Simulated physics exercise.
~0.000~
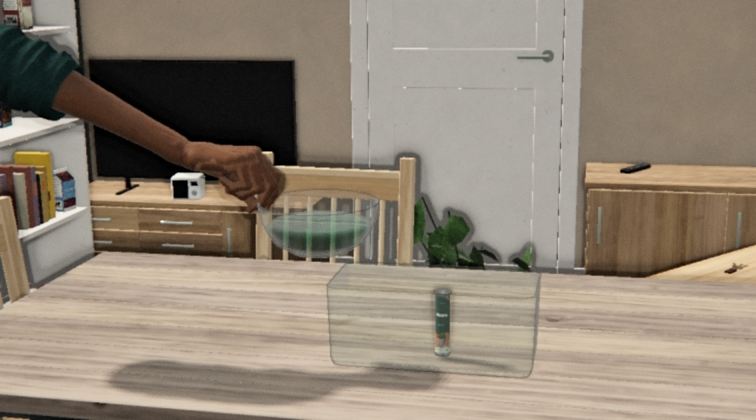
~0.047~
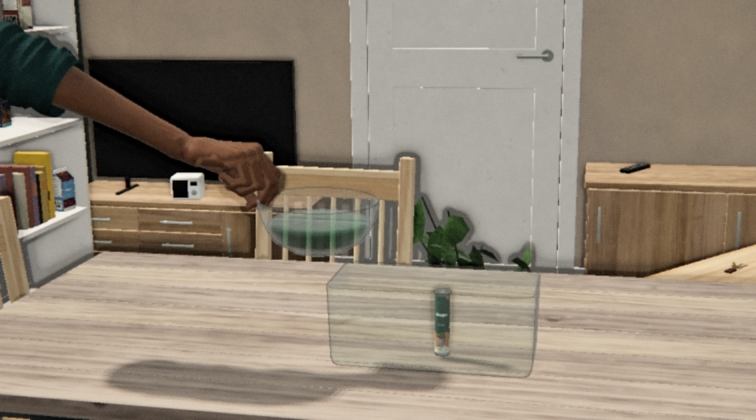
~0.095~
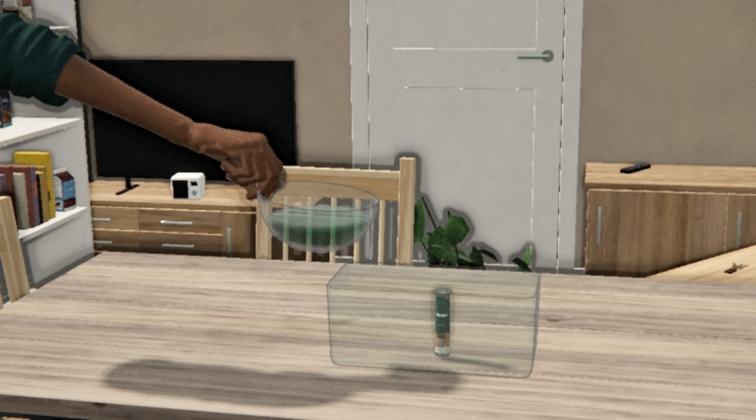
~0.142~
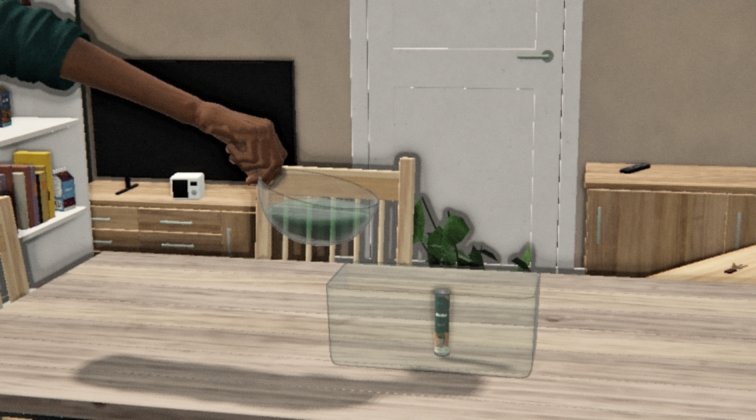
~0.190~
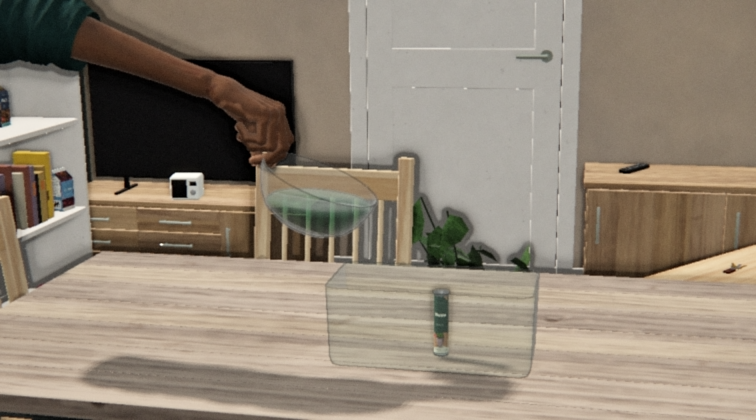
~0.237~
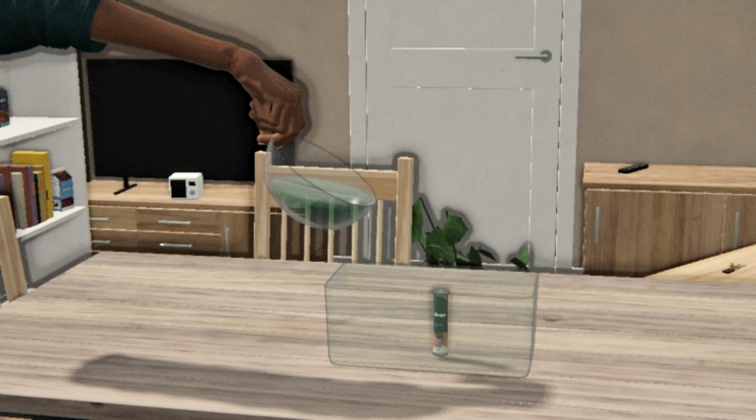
In this clip, a hand holds a clear bowl of greenish liquid above a wooden table, beside a transparent basin with a small cylindrical object visible, and gradually tilts the bowl toward the right, its left side rising.
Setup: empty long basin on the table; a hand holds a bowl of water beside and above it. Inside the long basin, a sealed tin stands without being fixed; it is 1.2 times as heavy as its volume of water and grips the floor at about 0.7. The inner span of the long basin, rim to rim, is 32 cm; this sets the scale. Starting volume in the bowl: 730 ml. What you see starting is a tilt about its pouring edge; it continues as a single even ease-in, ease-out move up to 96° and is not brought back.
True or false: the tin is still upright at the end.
True.
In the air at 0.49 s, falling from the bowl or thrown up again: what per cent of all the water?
62 per cent.
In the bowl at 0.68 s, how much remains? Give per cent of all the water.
Around 0 in a hundred is still there.
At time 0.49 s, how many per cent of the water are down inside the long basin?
Around 5 percent.
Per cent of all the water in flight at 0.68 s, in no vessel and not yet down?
12 per cent, roughly.
Then, 0.49 s in, the tilt is 90° and 32 per cent is still to pour; the tin stands where it began.
Then, 0.68 s in, the tilt is 96° and 0 per cent is still to pour; the tin stands where it began.
Then, 0.88 s in, the tilt is 96° and 0 per cent is still to pour; the tin stands where it began.
Then, 1.09 s in, the tilt is 96° and 0 per cent is still to pour; the tin stands where it began.
Finally, the tin stands where it began.
